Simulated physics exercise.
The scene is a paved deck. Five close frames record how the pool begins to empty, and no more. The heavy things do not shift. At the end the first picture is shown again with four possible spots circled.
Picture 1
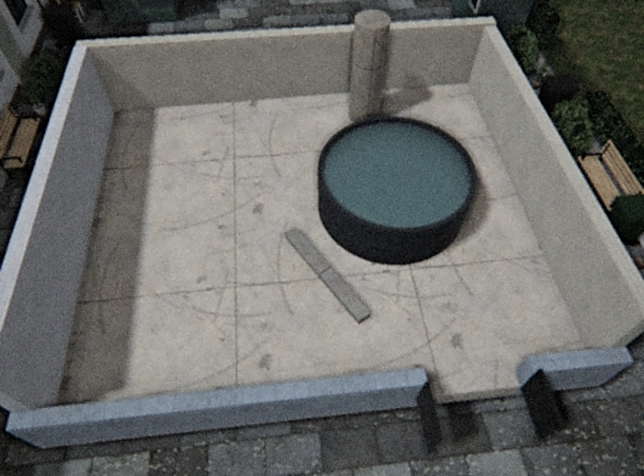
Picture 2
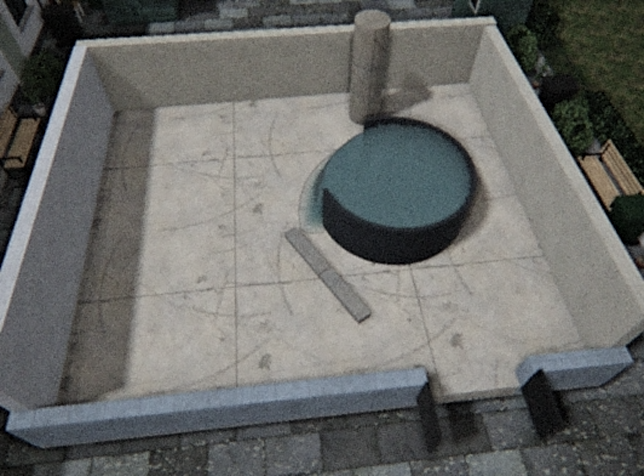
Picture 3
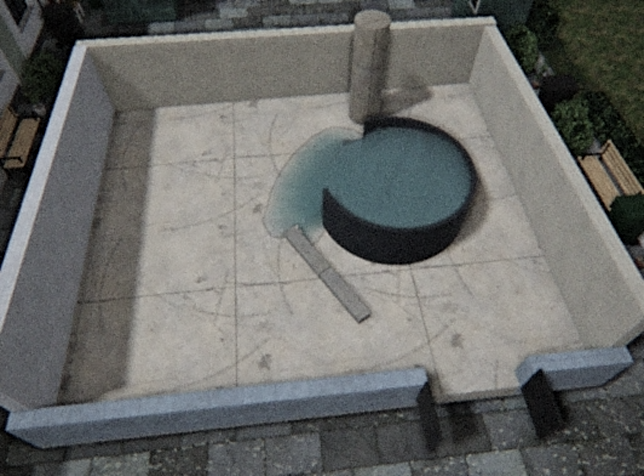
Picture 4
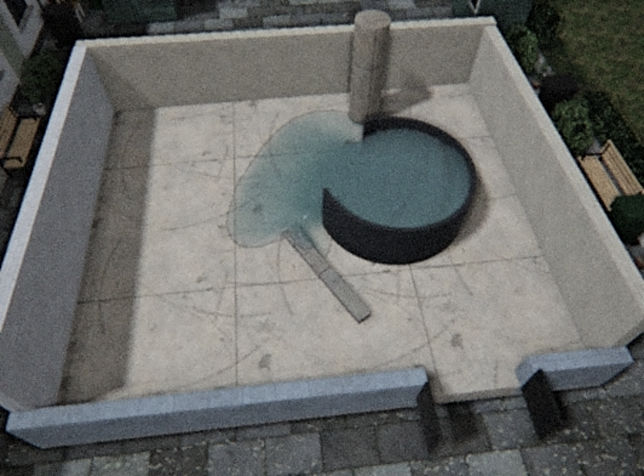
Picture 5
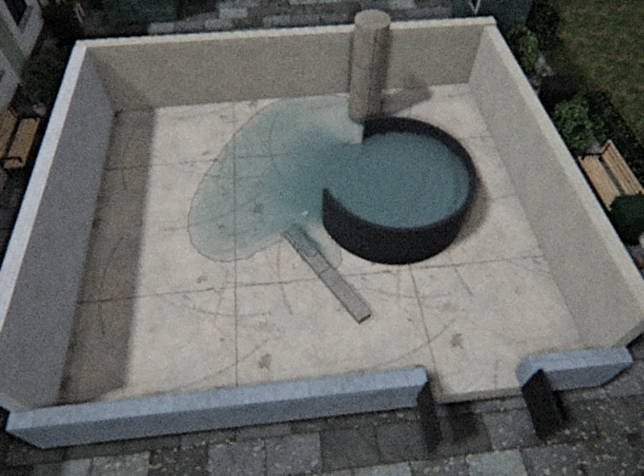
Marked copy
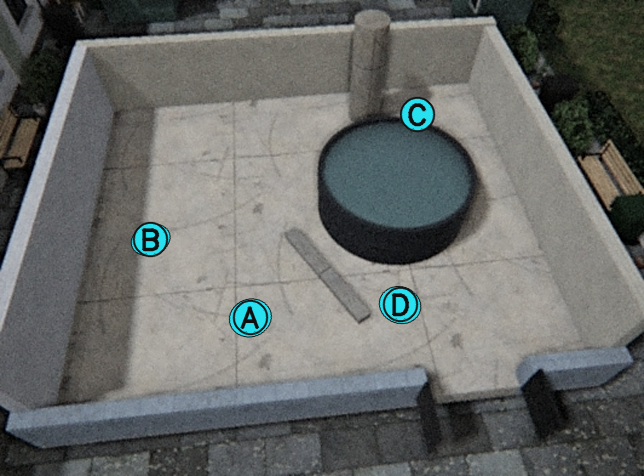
A square paved deck enclosed by pale walls, with a gap in the front wall at the right, is seen from high above by a still camera. A round, dark-sided pool of teal water sits right of centre, below a grey column and beside a flat grey bar. The pool's left side opens, and water pours out, spreading leftward across the paving in a widening, thinning sheet.
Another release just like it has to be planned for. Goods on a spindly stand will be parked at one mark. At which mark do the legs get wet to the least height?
C beats the others.
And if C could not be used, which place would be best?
Place D.
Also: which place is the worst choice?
It is B.
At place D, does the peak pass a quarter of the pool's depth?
No, it does not.
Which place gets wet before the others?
Place B.
In cyan, A at (250, 317); B at (150, 239); C at (417, 114); D at (400, 304).
For place A, the water peaks at about 24 % of the depth that stood in the pool.
For place B, the water peaks at about 35 % of the depth that stood in the pool.
For place C, the water peaks at about 5 % of the depth that stood in the pool.
For place D, the water peaks at about 12 % of the depth that stood in the pool.
